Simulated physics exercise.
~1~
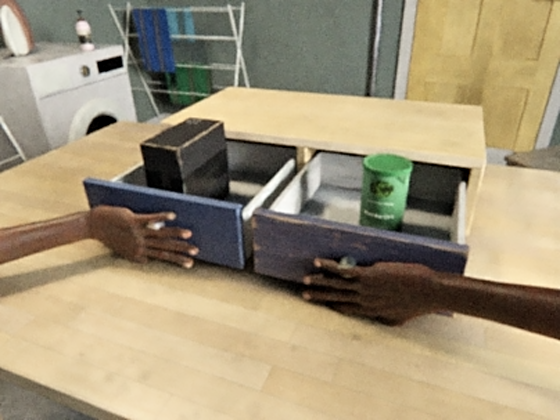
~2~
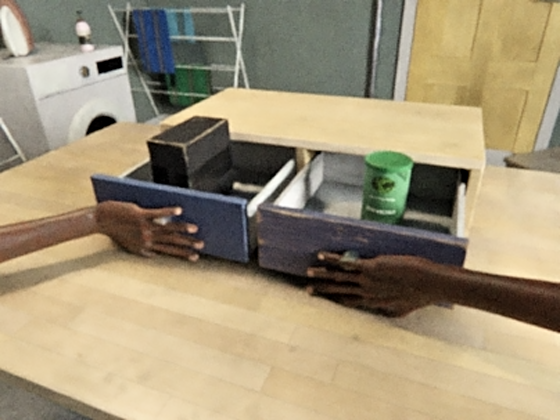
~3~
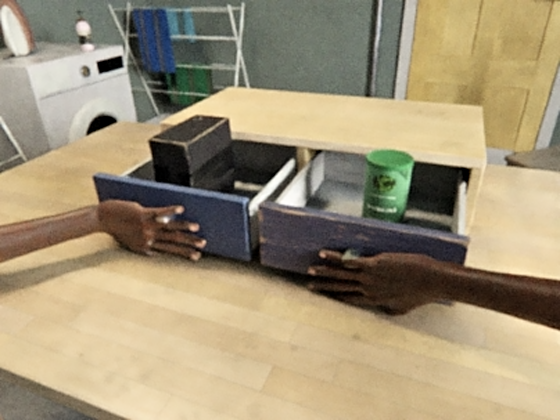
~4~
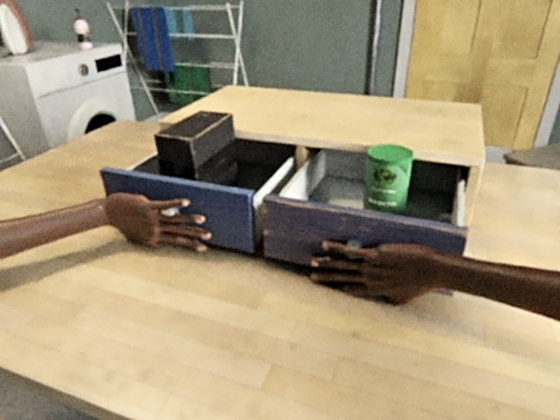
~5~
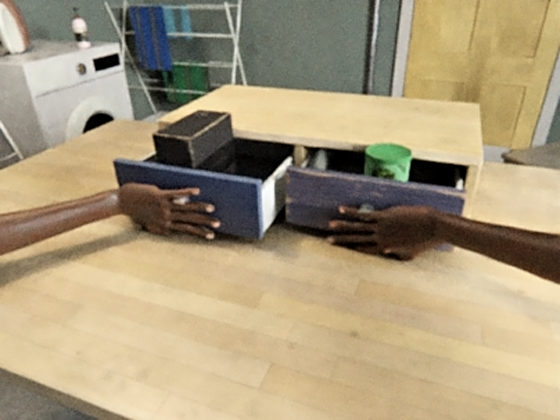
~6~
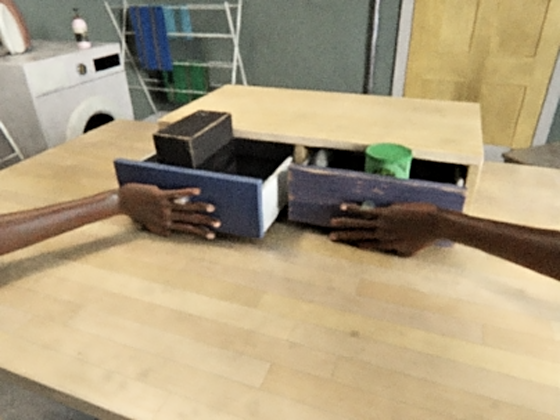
On a wooden table in a laundry room, two hands pushed at the open blue drawers of a low cabinet, one holding a black box and the other a green tin, sliding both partway in, but both were still open at the end.
